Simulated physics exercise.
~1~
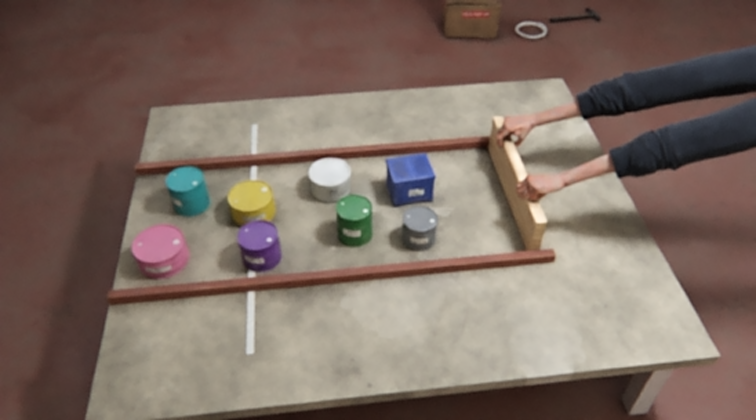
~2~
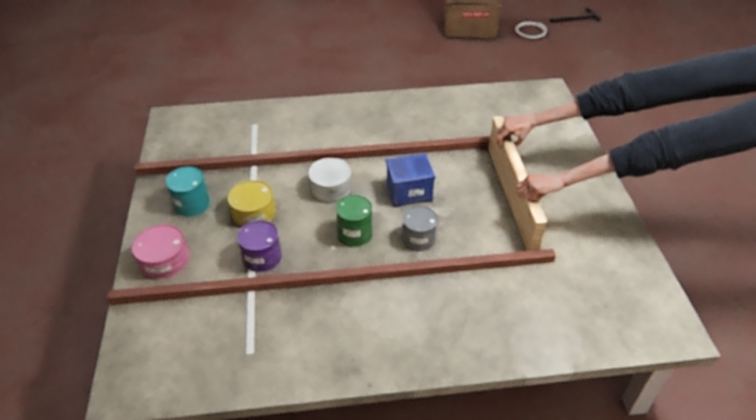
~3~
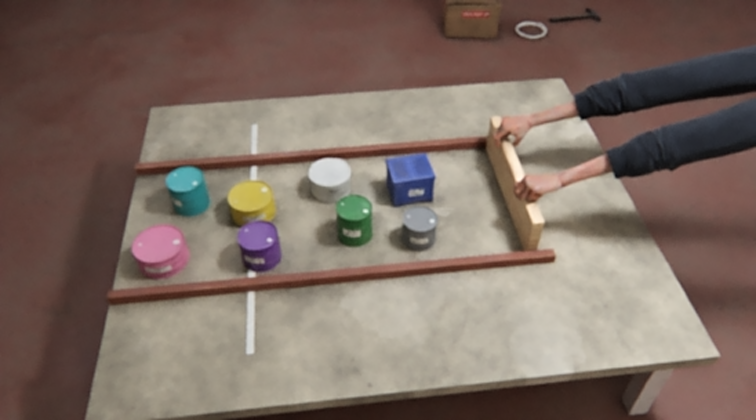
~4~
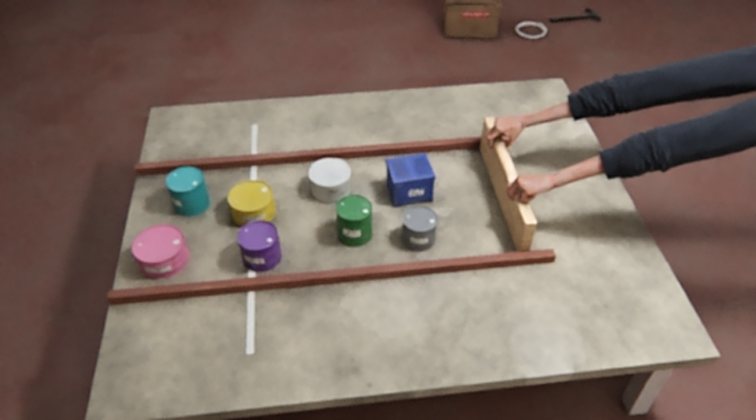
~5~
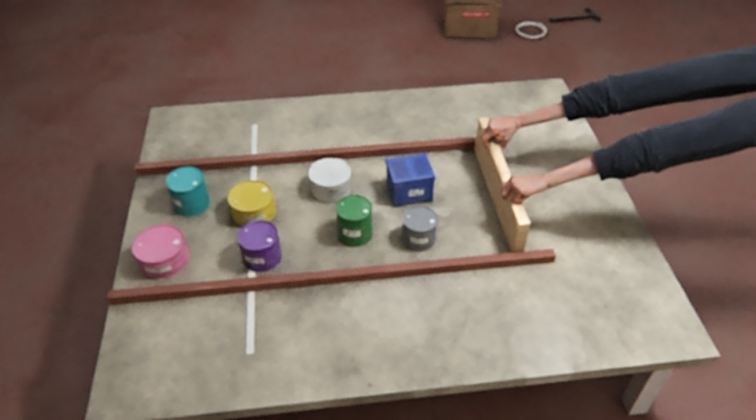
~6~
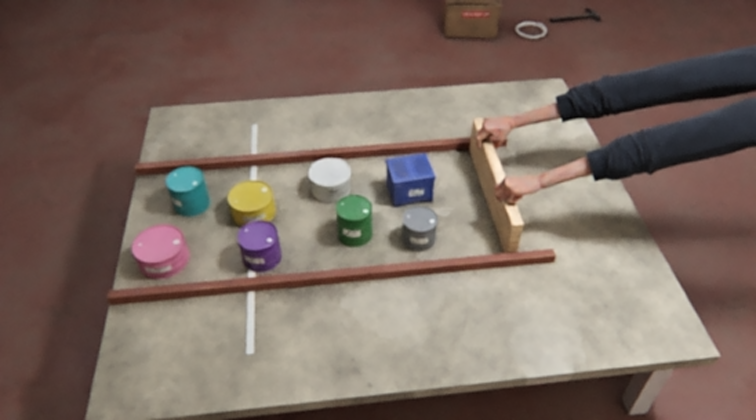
Two hands held a wooden plank upright at the right side of a table and slid it slowly a short way left between two battens, while the eight colourful tubs and parcels stayed still.
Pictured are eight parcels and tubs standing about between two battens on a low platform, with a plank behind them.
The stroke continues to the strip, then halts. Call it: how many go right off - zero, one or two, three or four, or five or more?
Zero go off.
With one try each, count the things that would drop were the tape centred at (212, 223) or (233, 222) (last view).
Try by try, 1 and 0.
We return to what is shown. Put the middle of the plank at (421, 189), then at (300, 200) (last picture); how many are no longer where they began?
Tally at point one: 2; at point two: 6.
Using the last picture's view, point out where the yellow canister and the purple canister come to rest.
Near (188, 223) and (194, 252).
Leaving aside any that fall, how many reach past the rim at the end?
In total, 0 of them.
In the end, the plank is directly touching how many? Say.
So the total is 3.
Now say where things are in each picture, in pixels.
In the first picture, pink canister (161, 251); turquoise canister (189, 191); yellow canister (252, 204); plank (514, 181); tape (253, 220).
In the second picture, turquoise canister (189, 191); grey canister (420, 229).
In the third picture, yellow canister (252, 204); blue tote (410, 180).
In the fourth picture, pink canister (161, 251); purple canister (260, 246).
In the fifth picture, turquoise canister (189, 191); plank (499, 183).
In the sixth picture, pink canister (161, 251); turquoise canister (189, 191); yellow canister (252, 204); plank (494, 183); tape (253, 220).
Early on, none off yet; pink canister at rest near (161, 251); turquoise canister at rest near (189, 191); yellow canister at rest near (252, 204).
Finally, the number that fall off is zero.
